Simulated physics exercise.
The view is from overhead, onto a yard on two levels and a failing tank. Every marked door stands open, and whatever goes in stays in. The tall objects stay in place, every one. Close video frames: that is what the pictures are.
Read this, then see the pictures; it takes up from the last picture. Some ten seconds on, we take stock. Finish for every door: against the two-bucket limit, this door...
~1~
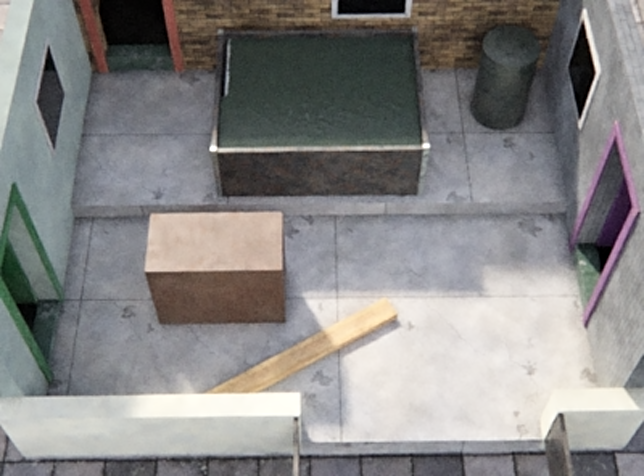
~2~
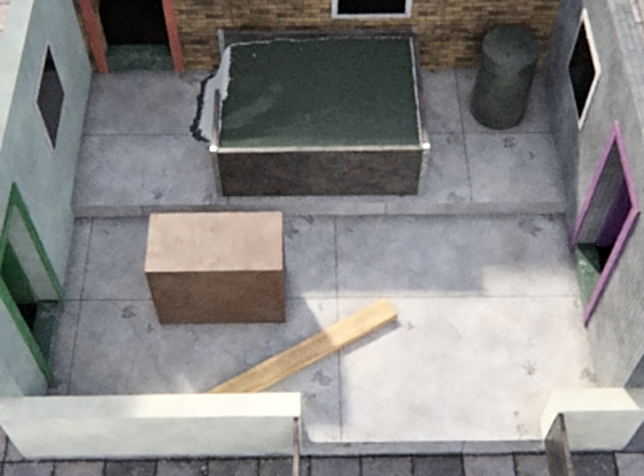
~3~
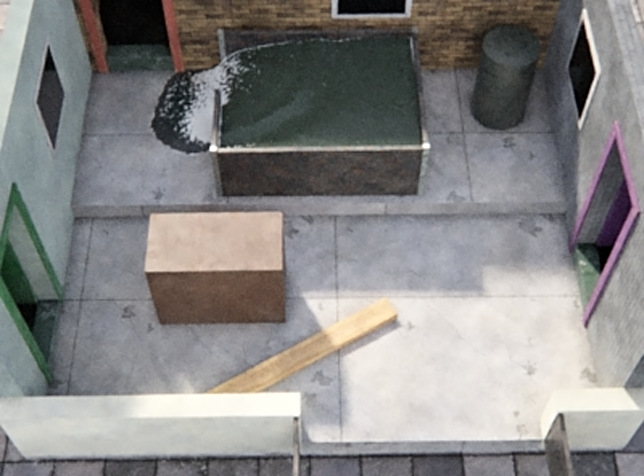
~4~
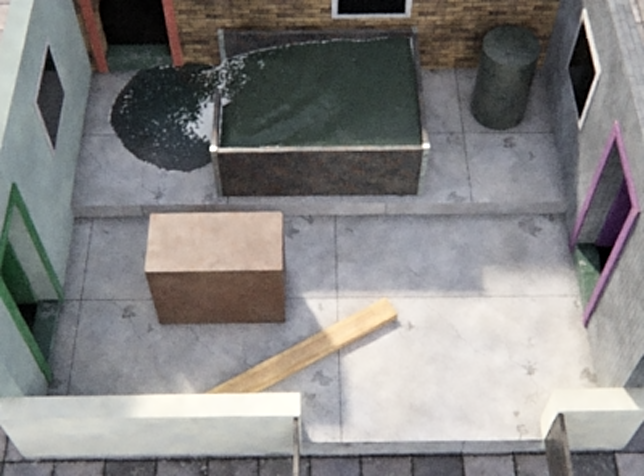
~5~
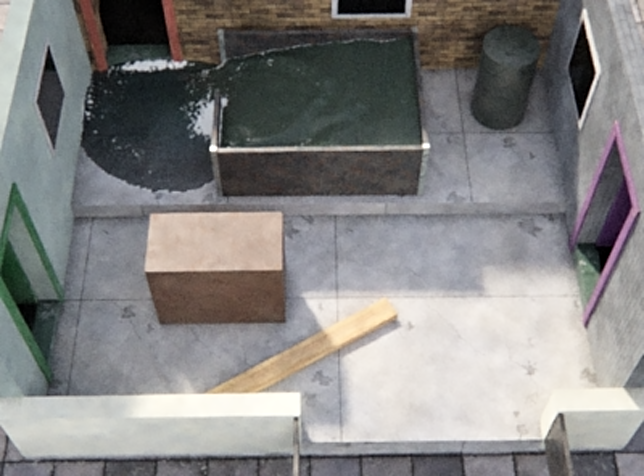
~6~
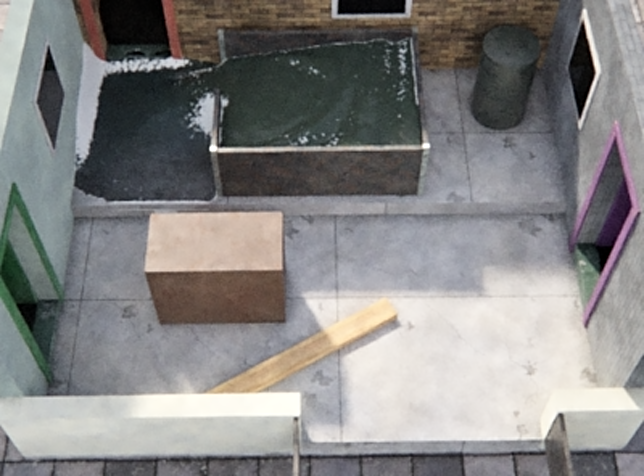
The red door surpasses it; the purple door remains within it; the green door surpasses it.
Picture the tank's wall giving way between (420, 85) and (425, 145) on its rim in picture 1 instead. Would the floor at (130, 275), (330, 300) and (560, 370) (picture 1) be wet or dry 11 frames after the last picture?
Taking each in turn, they come out kept dry, kept dry, watered.
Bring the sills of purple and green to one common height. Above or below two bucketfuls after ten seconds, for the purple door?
Briefly put, the purple door rises above.
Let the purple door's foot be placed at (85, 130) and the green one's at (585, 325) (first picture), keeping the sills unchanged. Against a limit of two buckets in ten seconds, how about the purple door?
Note - purple door: Beyond the mark.
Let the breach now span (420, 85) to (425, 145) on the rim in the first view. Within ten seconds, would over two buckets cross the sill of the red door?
Result for the red door: It lets in too little.
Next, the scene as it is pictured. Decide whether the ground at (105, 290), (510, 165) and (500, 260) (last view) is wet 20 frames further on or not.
Point 1: Drenched; point 2: Not wet; point 3: Not wet.
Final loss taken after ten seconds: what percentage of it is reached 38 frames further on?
Share gone by then: About 50 %.
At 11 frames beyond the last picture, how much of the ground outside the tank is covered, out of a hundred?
30 %, roughly.
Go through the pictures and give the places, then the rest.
The first picture shows still water in the open tank at (319, 92).
In the second picture, water pours out at (225, 92) and has run to a hidden place.
In the third picture, water pours out at (226, 95) and has run to (159, 128).
In the fourth picture, the front is at (118, 121), out from the gap at (226, 96).
In the fifth picture, the front is at (82, 139), out from the gap at (226, 96).
In the sixth picture, the front is at (76, 180), out from the gap at (226, 96).
A moment on, water covers 20 % of the floor; the red door under two buckets in, the purple door not reached, the green door not reached.
Next, water covers 30 % of the floor; the red door far over two buckets in, the purple door not reached, the green door wet at the sill, nothing in.
Then, water covers 60 % of the floor; the red door far over two buckets in, the purple door not reached, the green door wet at the sill, nothing in.
Later, water covers 85 % of the floor; the red door far over two buckets in, the purple door wet at the sill, nothing in, the green door over two buckets in.
In the end, water covers 90 % of the floor; the red door far over two buckets in, the purple door wet at the sill, nothing in, the green door far over two buckets in.
